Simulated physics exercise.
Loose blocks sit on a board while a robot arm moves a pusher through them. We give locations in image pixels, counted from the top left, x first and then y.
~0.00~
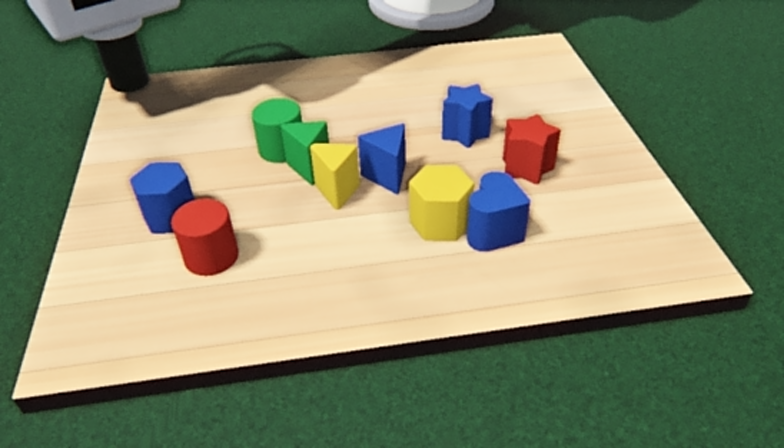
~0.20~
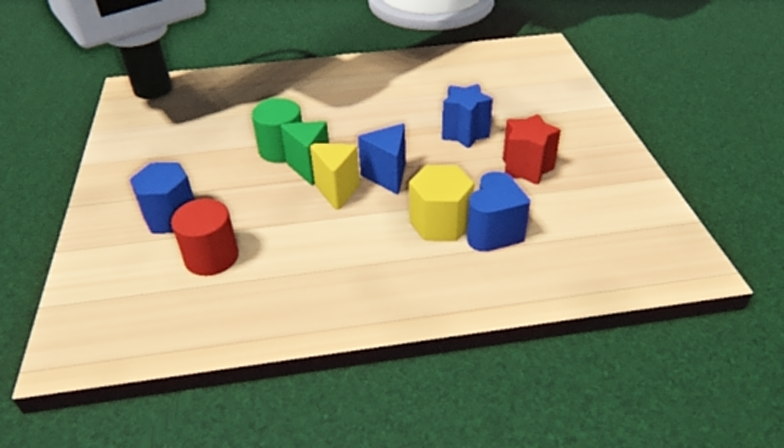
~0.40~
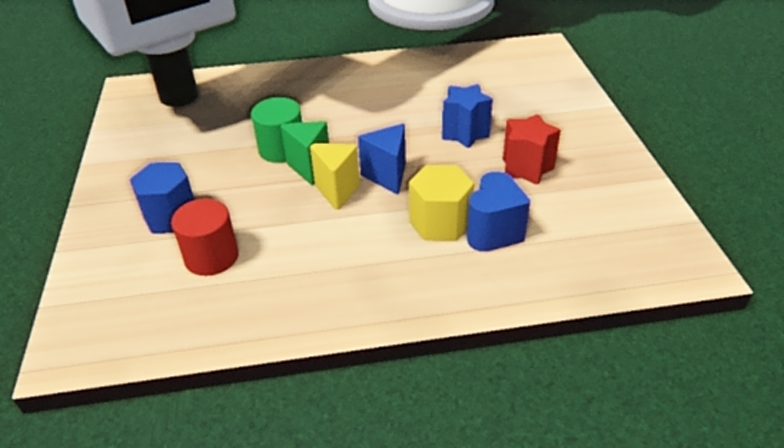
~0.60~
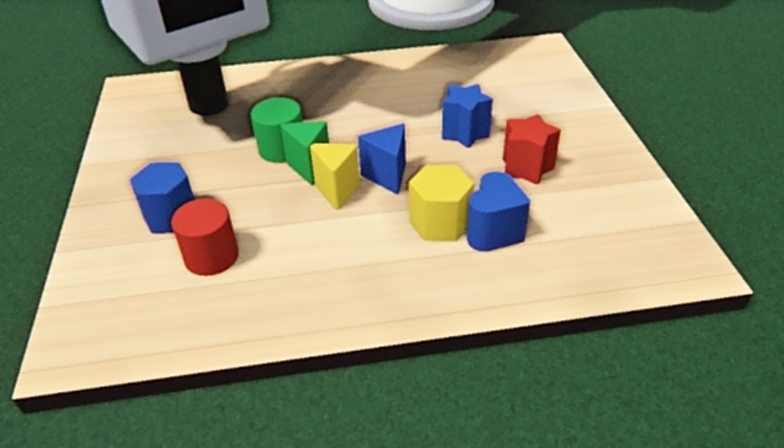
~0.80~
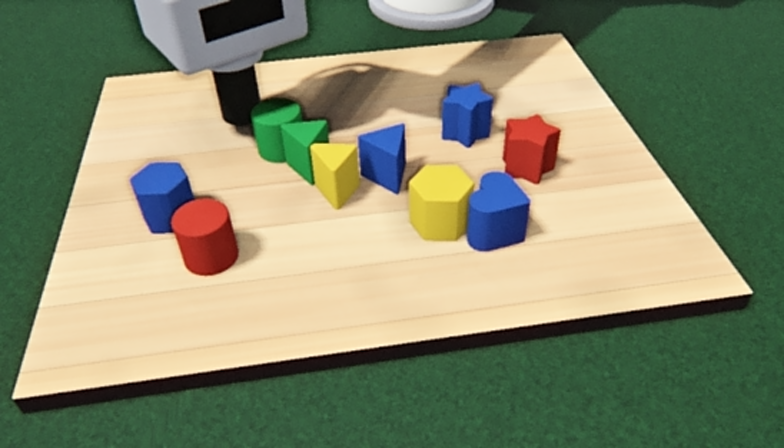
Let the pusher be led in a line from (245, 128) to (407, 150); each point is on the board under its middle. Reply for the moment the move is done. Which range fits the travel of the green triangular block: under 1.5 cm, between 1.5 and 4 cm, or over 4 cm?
The block shifts between 1.5 and 4 cm.
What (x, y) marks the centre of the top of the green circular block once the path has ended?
For the centre of its top, I'd go with (307, 126).
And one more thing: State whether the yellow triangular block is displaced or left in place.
Shifted out of place.
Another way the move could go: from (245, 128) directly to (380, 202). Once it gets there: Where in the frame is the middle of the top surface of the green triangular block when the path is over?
In the picture, that point is around (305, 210).
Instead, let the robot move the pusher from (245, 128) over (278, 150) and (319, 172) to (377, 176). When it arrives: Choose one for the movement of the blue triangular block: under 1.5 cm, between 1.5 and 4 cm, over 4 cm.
It will fall in the middle band, 1.5 to 4 cm.
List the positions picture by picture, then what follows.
In the first frame, lower end of the pusher (130, 83), tops of blocks, green circular block (276, 110), green triangular block (305, 130), yellow triangular block (334, 152), blue triangular block (387, 137).
In the second frame, pusher (153, 90), blocks as before.
In the third frame, pusher (179, 97), blocks as before.
In the fourth frame, pusher (209, 105), blocks as before.
In the fifth frame, pusher (243, 115), green circular block (276, 110), green triangular block (305, 130), yellow triangular block (334, 152), blue triangular block (387, 137).
On the path given first. One third of the way, pusher (296, 123); green circular block (295, 122); green triangular block (305, 145), turned 25° anticlockwise; yellow triangular block (345, 156).
Two thirds of the way, pusher (351, 130); green circular block (307, 126); green triangular block (305, 152), turned 15° anticlockwise; yellow triangular block (345, 156).
At the end, pusher (407, 137); green circular block (307, 126); green triangular block (305, 152), turned 15° anticlockwise; yellow triangular block (345, 156); blue triangular block not moved.
